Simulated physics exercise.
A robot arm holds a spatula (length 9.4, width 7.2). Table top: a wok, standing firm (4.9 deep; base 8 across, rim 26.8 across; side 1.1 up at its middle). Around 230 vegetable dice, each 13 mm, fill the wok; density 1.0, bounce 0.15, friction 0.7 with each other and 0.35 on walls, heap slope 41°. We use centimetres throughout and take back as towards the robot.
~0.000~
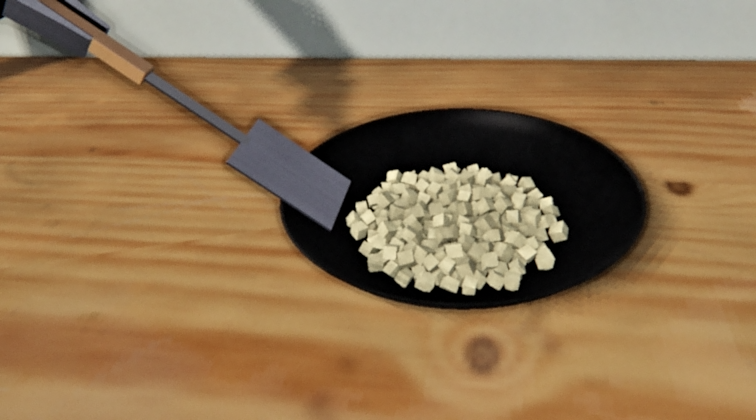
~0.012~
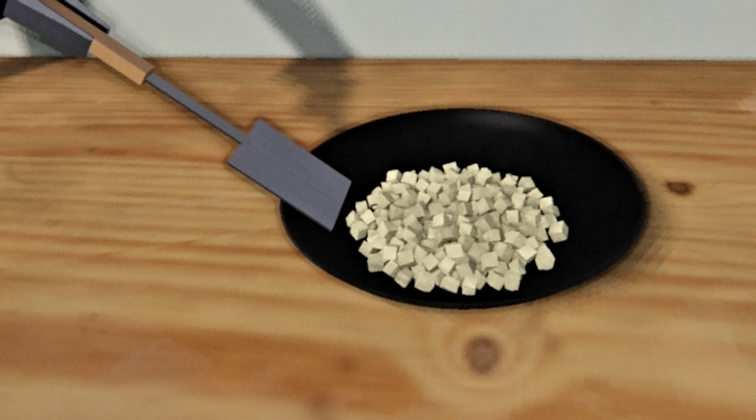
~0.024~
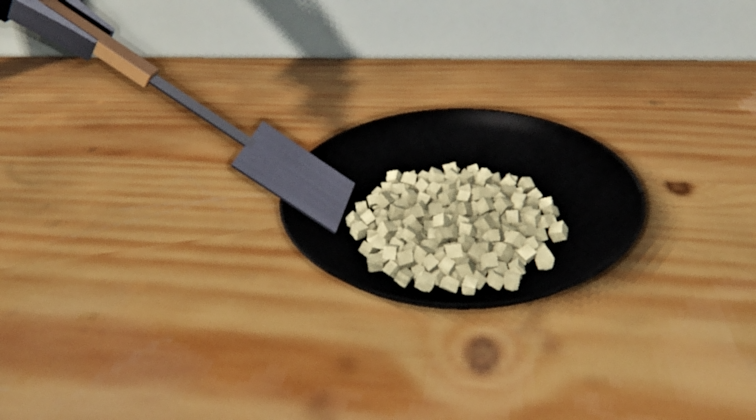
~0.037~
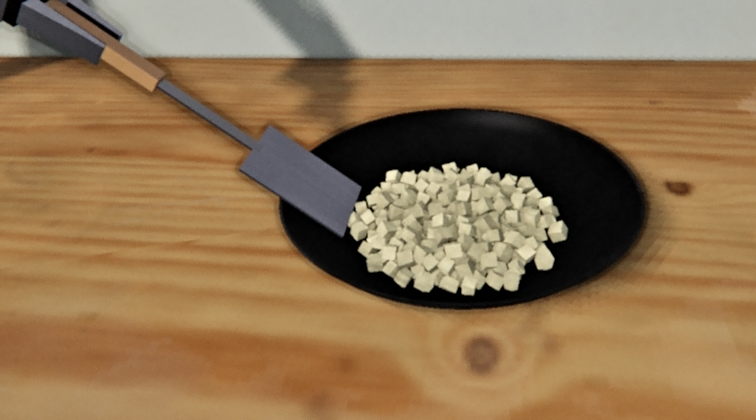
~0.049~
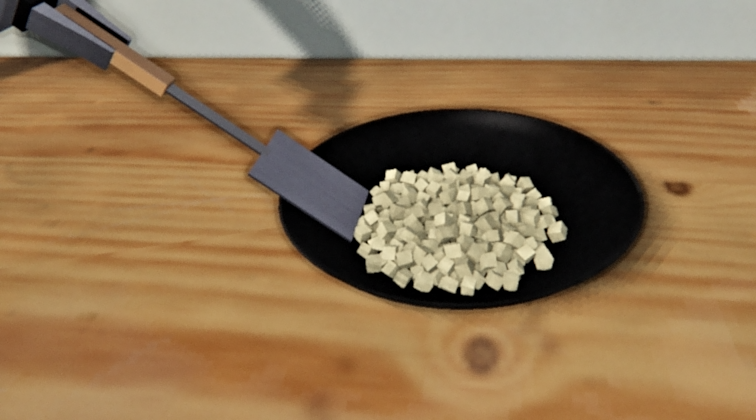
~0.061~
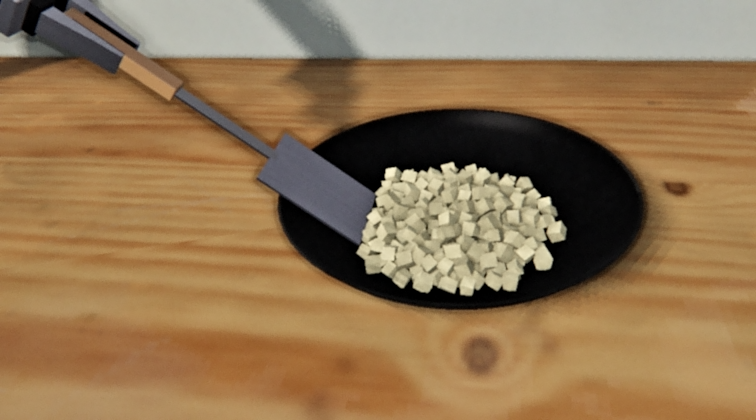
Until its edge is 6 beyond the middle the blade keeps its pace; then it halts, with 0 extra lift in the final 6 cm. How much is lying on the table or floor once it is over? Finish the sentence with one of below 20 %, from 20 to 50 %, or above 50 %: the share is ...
The share is below 20 %.
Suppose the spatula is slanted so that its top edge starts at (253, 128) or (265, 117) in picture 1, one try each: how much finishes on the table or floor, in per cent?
Some 15 and 15 per cent.
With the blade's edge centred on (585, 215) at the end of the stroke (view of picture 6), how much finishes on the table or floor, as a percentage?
30 %, roughly.
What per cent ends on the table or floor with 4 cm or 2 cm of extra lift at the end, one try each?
5 and 10 per cent.
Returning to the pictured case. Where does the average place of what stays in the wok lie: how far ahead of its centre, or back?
Offset: About 5.0 cm, ahead.
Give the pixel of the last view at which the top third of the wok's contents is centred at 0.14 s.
Roughly at (521, 215).
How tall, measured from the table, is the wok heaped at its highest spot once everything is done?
It reaches about 6.5 cm.
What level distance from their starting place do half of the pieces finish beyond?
About 8 centimetres.
After 0.14 s, sloping 38°, highest piece 4 above the table; 228 in the wok.
After 0.23 s, sloping 38°, highest piece 7 above the table; 225 in the wok, 3 on the blade or in flight.
After 0.47 s, sloping 38°, highest piece 6 above the table; 196 in the wok, 32 on the table or floor.
After 1.52 s, sloping 38°, highest piece 6 above the table; 196 in the wok, 32 on the table or floor.
In the end, 196 in the wok, 32 on the table or floor. That is 14 % on the table or floor.
